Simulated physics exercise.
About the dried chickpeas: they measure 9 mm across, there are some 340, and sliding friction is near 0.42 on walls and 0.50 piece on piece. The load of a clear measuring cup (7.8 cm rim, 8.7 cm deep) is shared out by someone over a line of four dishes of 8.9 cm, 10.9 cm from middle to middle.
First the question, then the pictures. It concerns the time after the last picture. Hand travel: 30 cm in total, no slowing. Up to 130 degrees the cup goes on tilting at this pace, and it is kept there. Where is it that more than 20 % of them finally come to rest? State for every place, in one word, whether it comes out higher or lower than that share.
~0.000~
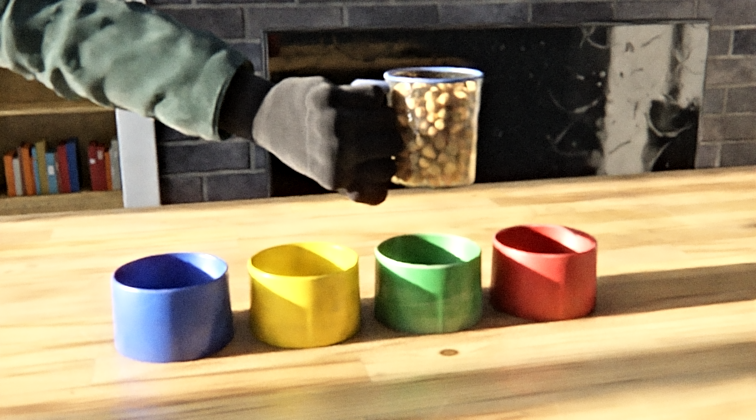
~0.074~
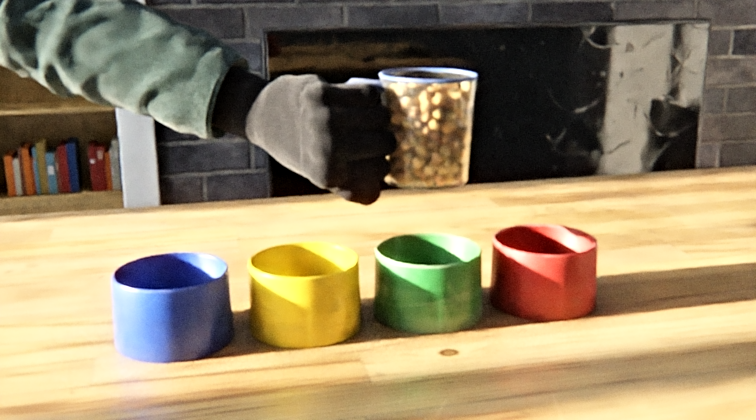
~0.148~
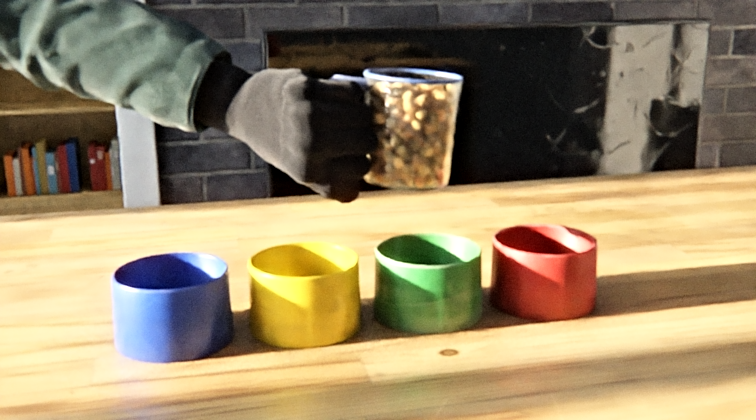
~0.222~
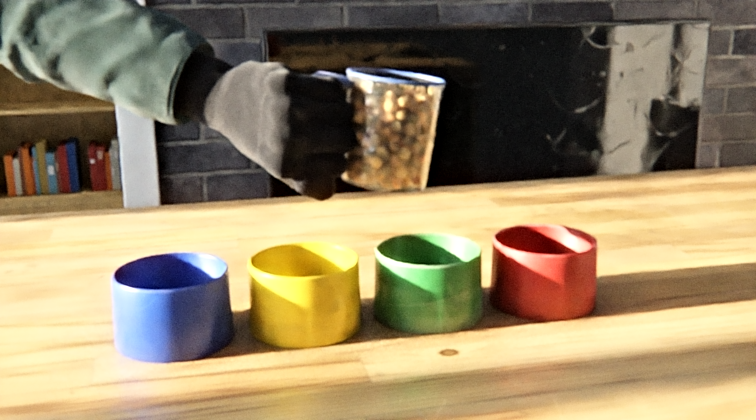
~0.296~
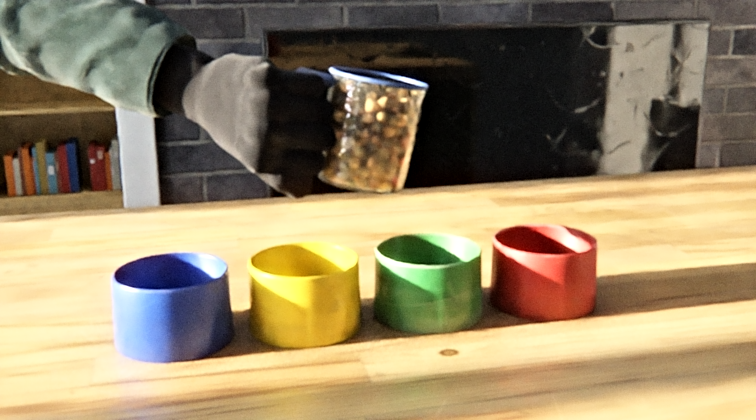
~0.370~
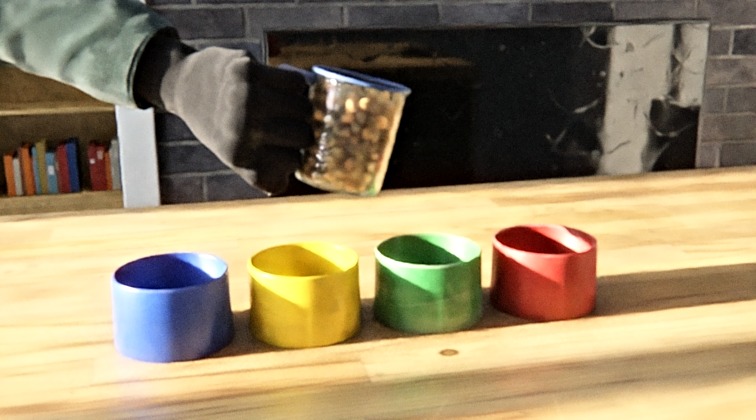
Red dish: Lower, blue dish: Higher, green dish: Lower, yellow dish: Lower, counter: Lower.
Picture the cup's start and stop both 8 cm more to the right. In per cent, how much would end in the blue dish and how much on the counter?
Shares would be blue 10 and counter 60.
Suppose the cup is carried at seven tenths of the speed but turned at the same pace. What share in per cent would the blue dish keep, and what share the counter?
Shares: Blue 90, counter 10.
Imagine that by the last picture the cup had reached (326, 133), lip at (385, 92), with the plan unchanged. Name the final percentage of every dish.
Kept per dish: Red = 0, blue = 90, green = 0, yellow = 0.
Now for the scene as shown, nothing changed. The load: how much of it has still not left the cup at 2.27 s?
Reading: Approx. 75 %.
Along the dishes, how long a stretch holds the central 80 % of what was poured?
Length: Approx. 6 cm.
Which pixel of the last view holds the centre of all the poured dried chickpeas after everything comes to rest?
Near (168, 303).
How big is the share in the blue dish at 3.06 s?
Close to 95 per cent at that point.
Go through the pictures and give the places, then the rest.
The first frame shows cup at (433, 127), tilt 0 degrees, lip at (479, 74), moved 0.0 cm; middle of the pieces at (435, 129); red dish at (545, 240); green dish at (428, 249); yellow dish at (304, 260); blue dish at (171, 271).
The second frame shows cup at (427, 128), tilt 1 degrees, lip at (474, 75), moved 0.5 cm; middle of the pieces at (429, 129).
The third frame shows cup at (410, 129), tilt 4 degrees, lip at (459, 78), moved 2.0 cm; middle of the pieces at (412, 130).
The fourth frame shows cup at (390, 130), tilt 8 degrees, lip at (442, 82), moved 3.7 cm; middle of the pieces at (392, 131).
The fifth frame shows cup at (370, 131), tilt 11 degrees, lip at (424, 86), moved 5.4 cm; middle of the pieces at (371, 132).
The sixth frame shows cup at (349, 132), tilt 14 degrees, lip at (407, 90), moved 7.1 cm; middle of the pieces at (351, 134); red dish at (545, 240); green dish at (428, 249); yellow dish at (304, 260); blue dish at (171, 271). The cup turns about 45 degrees a second and travels 23 cm a second.
Then, at 1.51 s, tilt 68 degrees; cup holds 100 %.
After 2.27 s, tilt 103 degrees; cup holds 75 %, blue 25 %.
After 3.06 s, tilt 130 degrees; cup holds 0 %, blue 95 %.
By 3.4 s all is still; red 0 %, blue 95 %, green 0 %, yellow 0 %, counter 5 %.
